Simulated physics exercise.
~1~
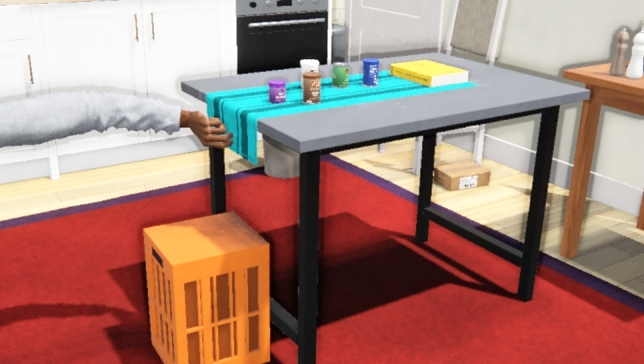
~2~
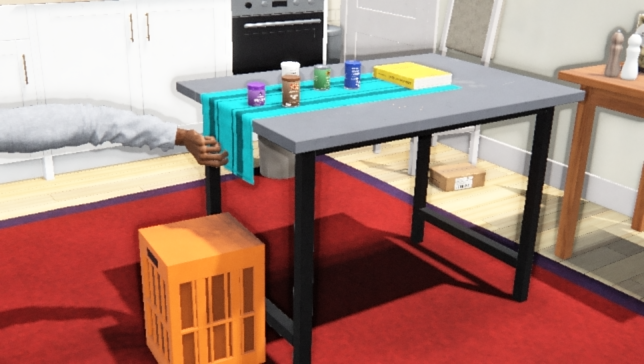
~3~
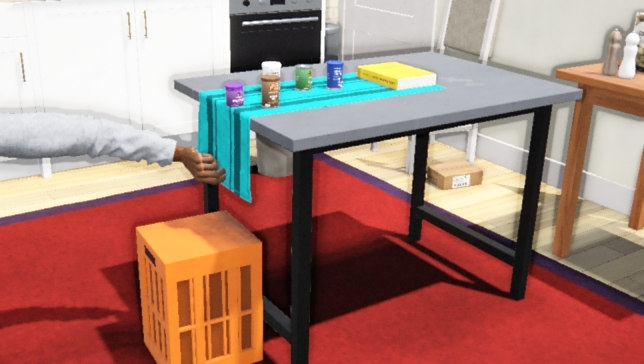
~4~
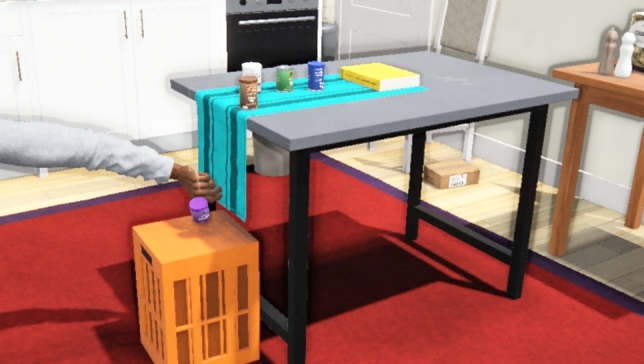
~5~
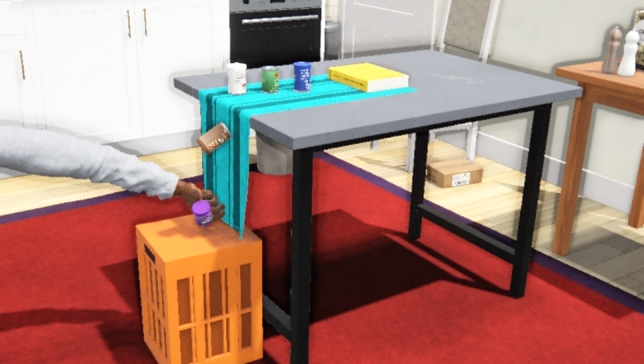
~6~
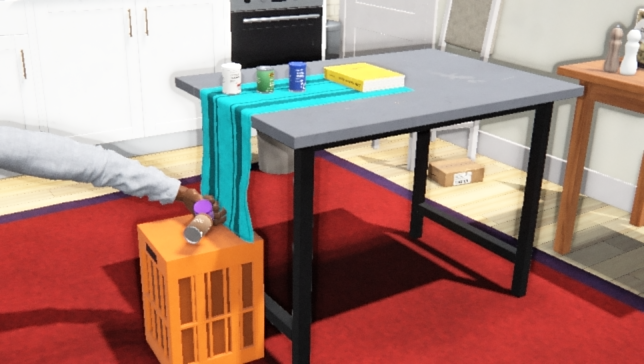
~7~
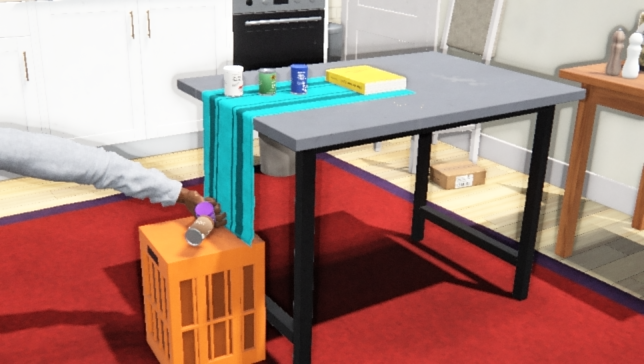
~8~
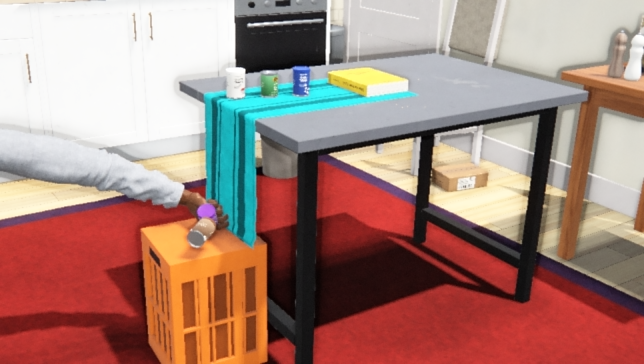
In a kitchen, a hand drawing a turquoise runner down off a table, a purple pot then a brown can dropping onto an orange crate.
